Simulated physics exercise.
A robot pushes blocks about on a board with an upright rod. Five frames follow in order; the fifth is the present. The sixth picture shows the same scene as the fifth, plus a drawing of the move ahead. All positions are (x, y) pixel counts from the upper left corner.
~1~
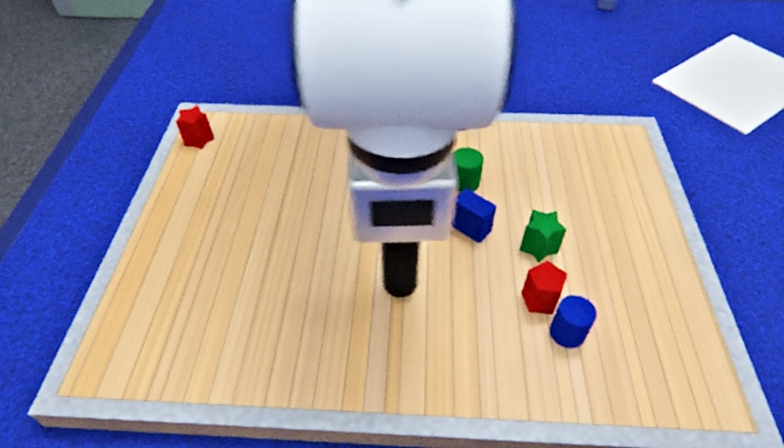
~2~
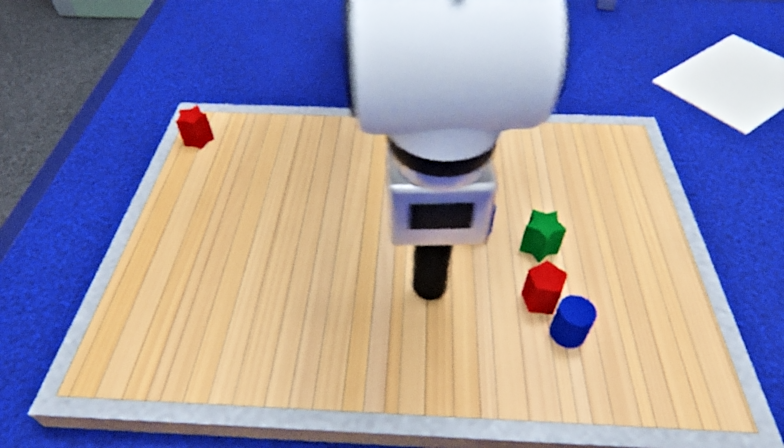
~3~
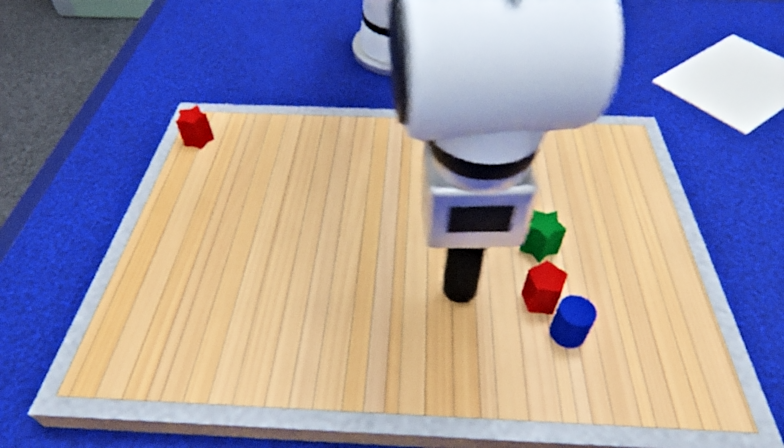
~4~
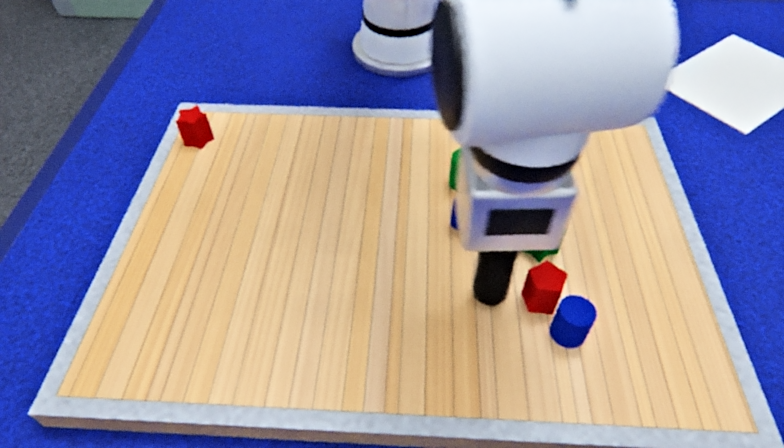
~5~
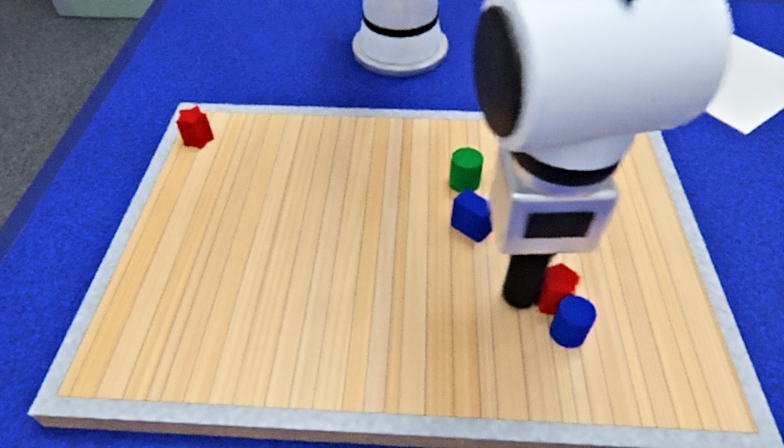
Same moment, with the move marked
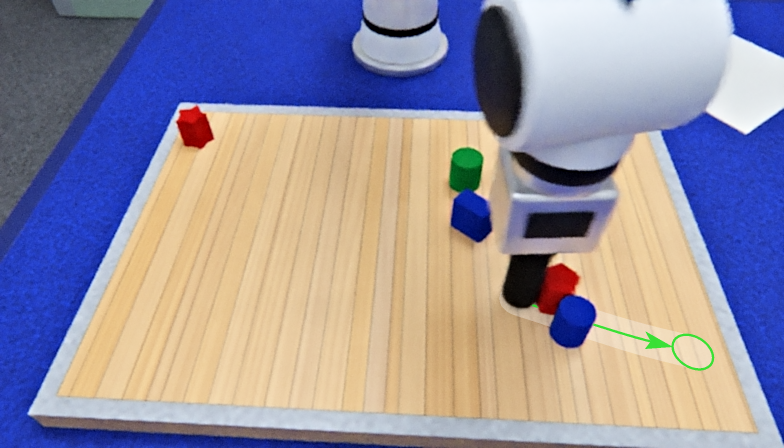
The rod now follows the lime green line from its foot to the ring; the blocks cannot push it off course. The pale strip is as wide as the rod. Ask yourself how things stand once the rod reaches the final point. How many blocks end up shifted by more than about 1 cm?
The push will move two blocks.
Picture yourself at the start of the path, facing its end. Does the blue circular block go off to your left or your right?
Rightward.
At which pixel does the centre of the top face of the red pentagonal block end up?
It should be at about (636, 280).
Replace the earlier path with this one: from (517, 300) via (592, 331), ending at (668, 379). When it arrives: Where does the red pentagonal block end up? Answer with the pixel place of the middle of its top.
It sits at (617, 281).
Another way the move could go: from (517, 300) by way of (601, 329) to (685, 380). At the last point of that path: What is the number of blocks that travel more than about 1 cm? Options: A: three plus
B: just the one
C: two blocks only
(C)
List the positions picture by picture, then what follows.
Tip of the rod (400, 284), middles of tops, green star block (546, 222), red pentagonal block (549, 276), blue circular block (578, 310), in the first picture.
Rod (430, 287), nothing pushed, in the second picture.
Rod (460, 289), nothing pushed, in the third picture.
Rod (489, 292), nothing pushed, in the fourth picture.
Rod (519, 295), green star block hidden, red pentagonal block (561, 278), blue circular block (578, 310), in the fifth picture.
The line goes from (517, 300) via (602, 327), ending at (693, 352).
What follows on the original path. One third of the way, rod (576, 312); red pentagonal block (614, 282), turned 30° anticlockwise; blue circular block (603, 327).
Two thirds of the way, rod (636, 331); red pentagonal block (636, 280), turned 60° anticlockwise; blue circular block (622, 340).
At the end, rod (697, 346); green star block unmoved; red pentagonal block (636, 280), turned 60° anticlockwise; blue circular block (622, 340).
